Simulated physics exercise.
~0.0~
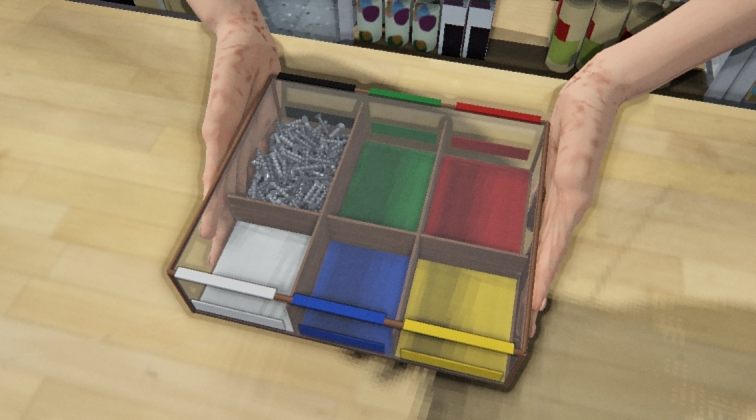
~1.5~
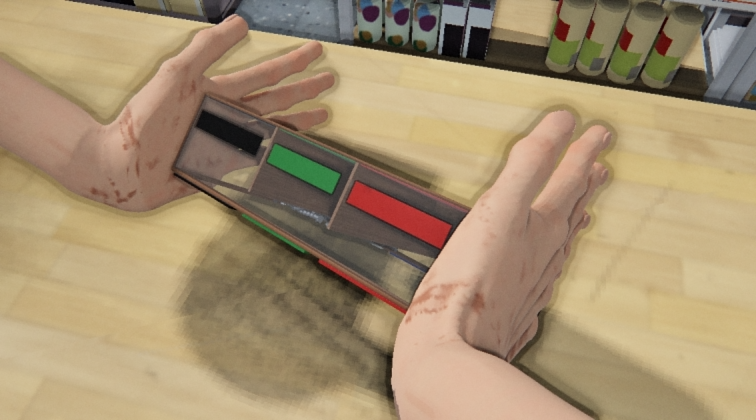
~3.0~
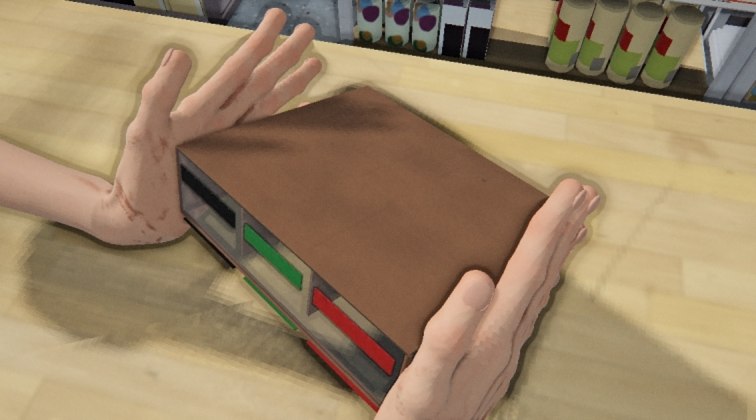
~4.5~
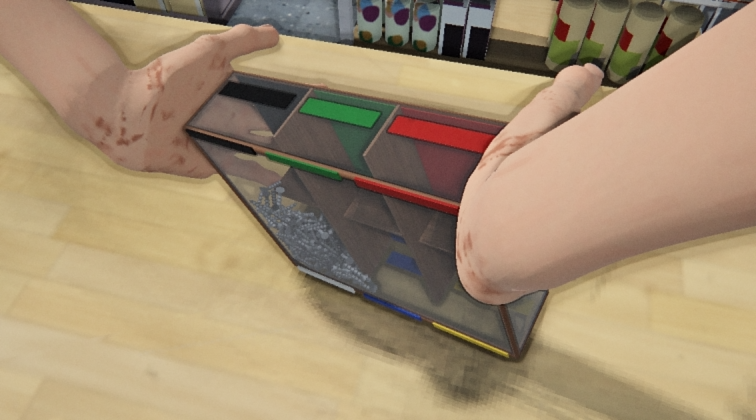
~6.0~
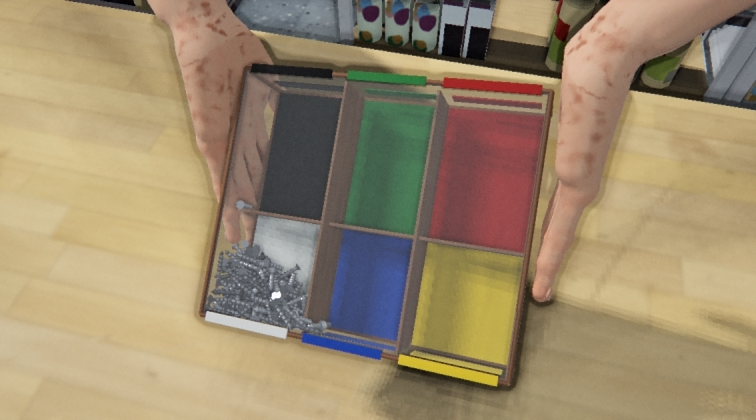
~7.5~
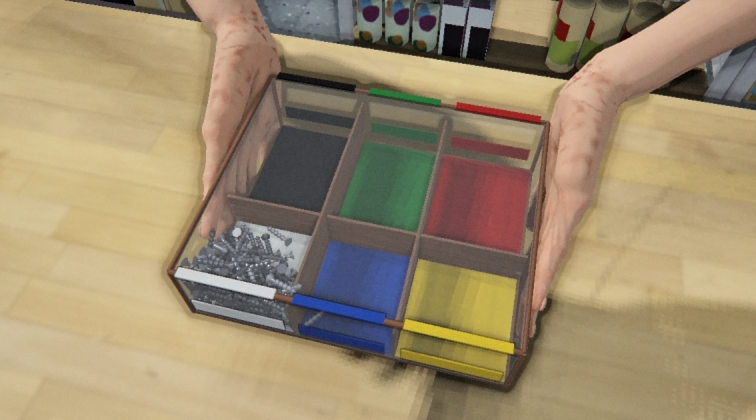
In this clip, two hands hold a clear-lidded box with six colored compartments and small steel screws in the black one, tip it until its brown underside faces up, then turn it back level, leaving the screws gathered in the white compartment and the others looking empty.
